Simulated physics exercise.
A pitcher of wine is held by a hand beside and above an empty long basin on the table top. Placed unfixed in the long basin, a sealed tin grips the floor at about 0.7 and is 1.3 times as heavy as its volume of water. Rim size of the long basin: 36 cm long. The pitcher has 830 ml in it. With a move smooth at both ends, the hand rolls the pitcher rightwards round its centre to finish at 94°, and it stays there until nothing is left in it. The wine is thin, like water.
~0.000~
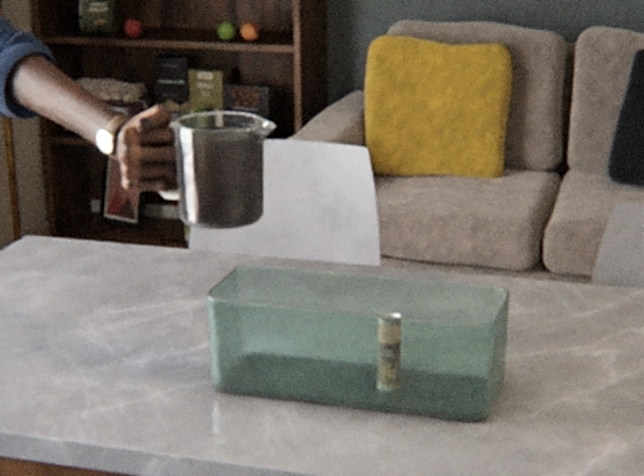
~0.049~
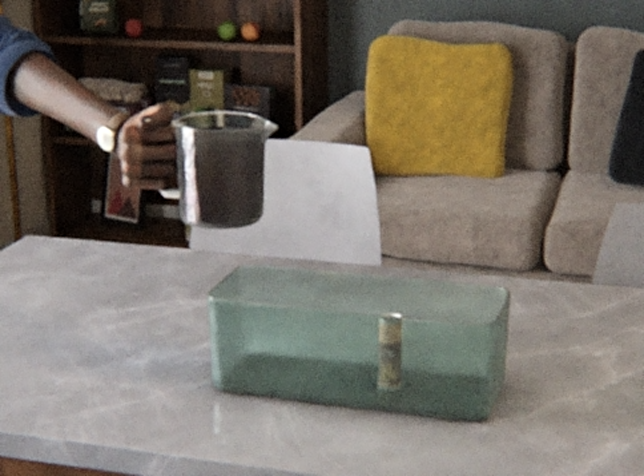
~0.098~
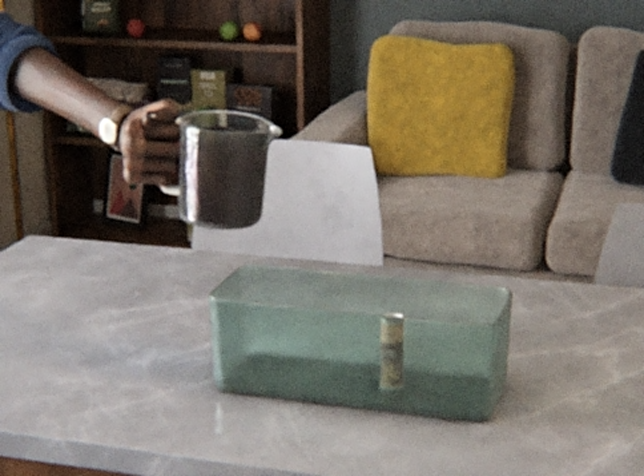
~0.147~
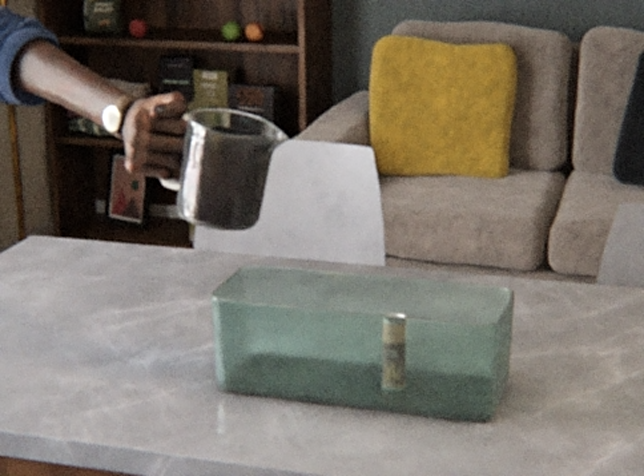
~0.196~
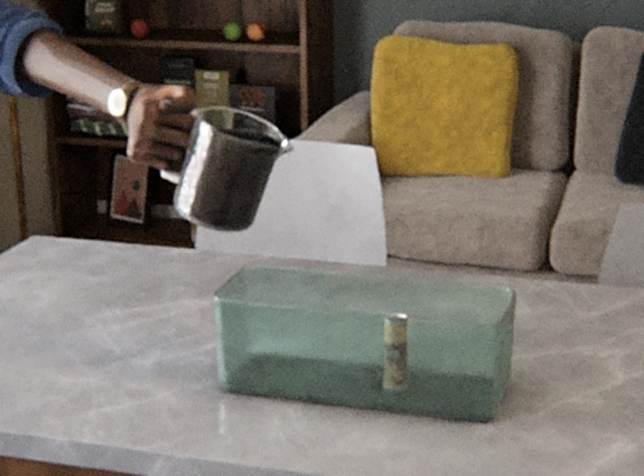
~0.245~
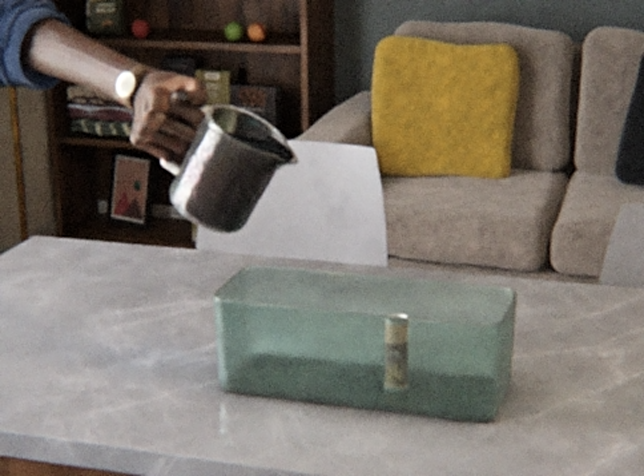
To begin with, a hand holds a glass pitcher of dark wine nearly upright, above and to the left of a long greenish basin with a small tin, on a table top. The hand then rolls the pitcher rightwards, slowly at first, until it leans clearly toward the right.
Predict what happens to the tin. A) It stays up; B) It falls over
A, it stays up.
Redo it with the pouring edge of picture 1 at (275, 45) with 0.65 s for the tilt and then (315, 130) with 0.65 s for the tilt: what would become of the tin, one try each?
Try 1: Tipped over; try 2: Tipped over.
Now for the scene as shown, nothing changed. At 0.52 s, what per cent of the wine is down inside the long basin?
About 10%.
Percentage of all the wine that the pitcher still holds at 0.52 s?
About 66 percent.
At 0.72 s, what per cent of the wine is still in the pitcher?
Near 28 percent, more or less.
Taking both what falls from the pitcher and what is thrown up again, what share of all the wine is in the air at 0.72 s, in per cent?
Close to 20 in every hundred parts.
After 0.52 s the tilt is 84° and 66 per cent is still to pour; the tin stands where it began.
After 0.72 s the tilt is 94° and 27 per cent is still to pour; the tin stands where it began.
After 0.92 s the tilt is 94° and 10 per cent is still to pour; the tin stands where it began.
After 1.15 s the tilt is 94° and 4 per cent is still to pour; the tin stands where it began.
In the end the tin stands where it began.
